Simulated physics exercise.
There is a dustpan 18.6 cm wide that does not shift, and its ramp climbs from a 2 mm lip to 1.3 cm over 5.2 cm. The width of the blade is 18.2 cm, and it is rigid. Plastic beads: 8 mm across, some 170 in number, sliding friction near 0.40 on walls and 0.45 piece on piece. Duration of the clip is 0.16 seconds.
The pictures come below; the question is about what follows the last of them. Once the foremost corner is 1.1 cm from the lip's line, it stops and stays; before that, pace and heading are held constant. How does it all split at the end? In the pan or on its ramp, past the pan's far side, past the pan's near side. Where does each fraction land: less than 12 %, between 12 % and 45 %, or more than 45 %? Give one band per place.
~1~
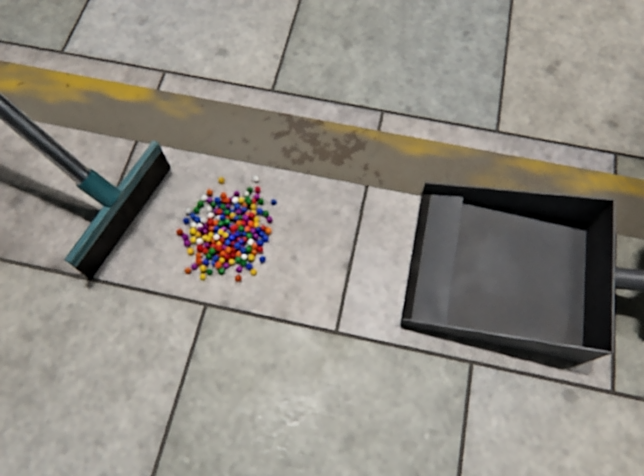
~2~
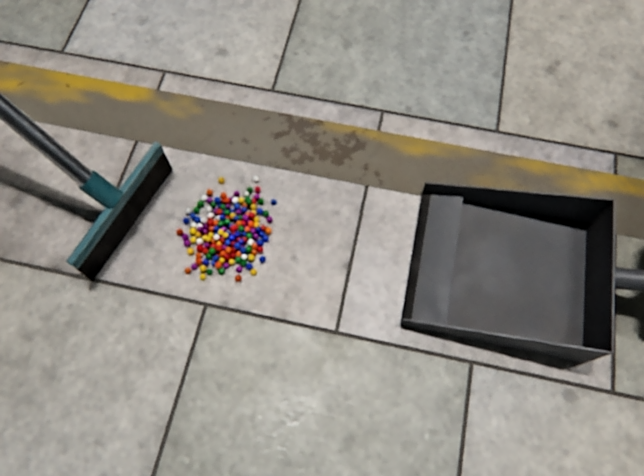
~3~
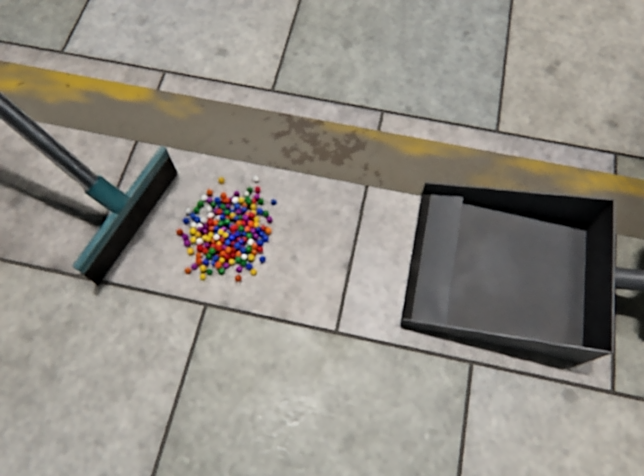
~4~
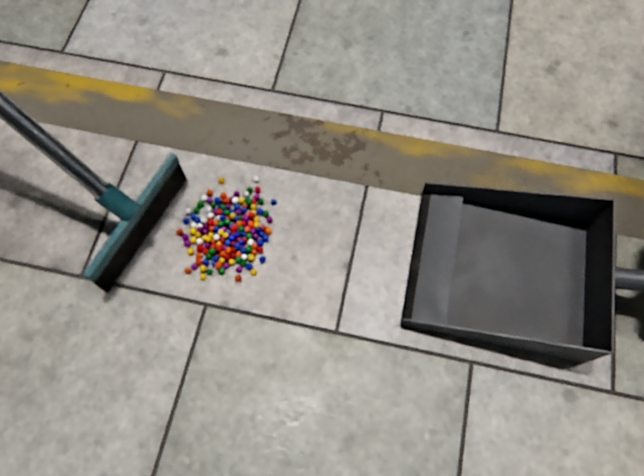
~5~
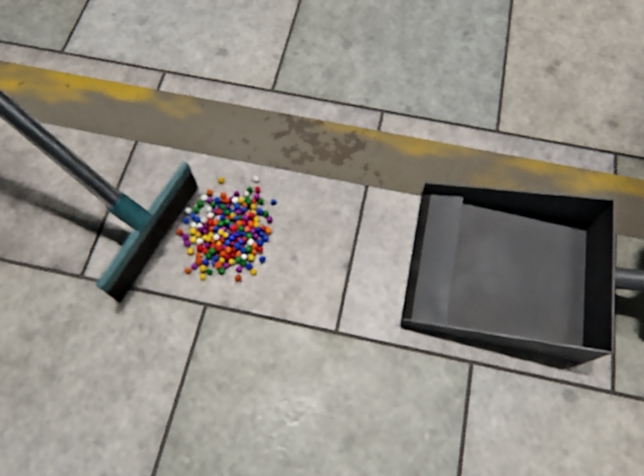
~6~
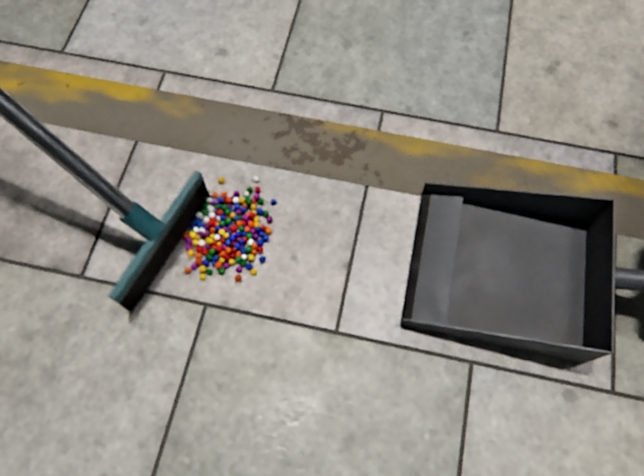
Pan, less than 12 %; far side, less than 12 %; near side, more than 45 %.
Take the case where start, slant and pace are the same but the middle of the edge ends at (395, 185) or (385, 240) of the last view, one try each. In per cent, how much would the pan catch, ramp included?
Some 10 per cent on the first try, 15 per cent on the second.
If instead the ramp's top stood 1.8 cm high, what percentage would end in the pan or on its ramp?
I'd expect close to 0 per cent.
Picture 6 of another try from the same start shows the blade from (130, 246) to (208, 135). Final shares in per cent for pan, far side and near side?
Pan 0, far 10, near 5.
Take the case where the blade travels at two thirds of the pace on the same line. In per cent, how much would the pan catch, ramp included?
It would be around 0 percent.
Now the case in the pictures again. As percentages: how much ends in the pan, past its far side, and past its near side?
The pan holds 0 per cent at the end, the far side 0 per cent and the near side 50 per cent.
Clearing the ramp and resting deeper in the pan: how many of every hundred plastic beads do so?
I'd put it near 0 per cent.
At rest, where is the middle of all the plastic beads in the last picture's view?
Close to pixel (402, 316).
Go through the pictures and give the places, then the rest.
In the first frame, blade from (73, 262) to (157, 148), moved 0.0 cm, 0 of the pieces shifted so far; middle of the pieces at (227, 234); pan at (513, 275).
In the second frame, blade from (75, 264) to (159, 150), moved 0.3 cm, 0 of the pieces shifted so far; middle of the pieces at (227, 234).
In the third frame, blade from (81, 269) to (164, 154), moved 1.3 cm, 0 of the pieces shifted so far; middle of the pieces at (227, 234).
In the fourth frame, blade from (91, 277) to (174, 161), moved 3.0 cm, 0 of the pieces shifted so far; middle of the pieces at (227, 234).
In the fifth frame, blade from (104, 287) to (186, 169), moved 5.1 cm, 0 of the pieces shifted so far; middle of the pieces at (227, 234).
In the sixth frame, blade from (117, 298) to (199, 178), moved 7.2 cm, 23 of the pieces shifted so far; middle of the pieces at (228, 234); pan at (513, 275).
Then, 0.23 s after the last picture, middle of the blade 17 cm from the lip; 0 % over the lip, far side 0 %, near side 30 %.
Then, 0.38 s after the last picture, middle of the blade 8 cm from the lip; 0 % over the lip, far side 0 %, near side 45 %.
Then, 0.65 s after the last picture, middle of the blade 4 cm from the lip; 0 % over the lip, far side 0 %, near side 50 %.
In the end, pan 0 %, far side 0 %, near side 50 %, in front of the lip or behind the blade 50 %.
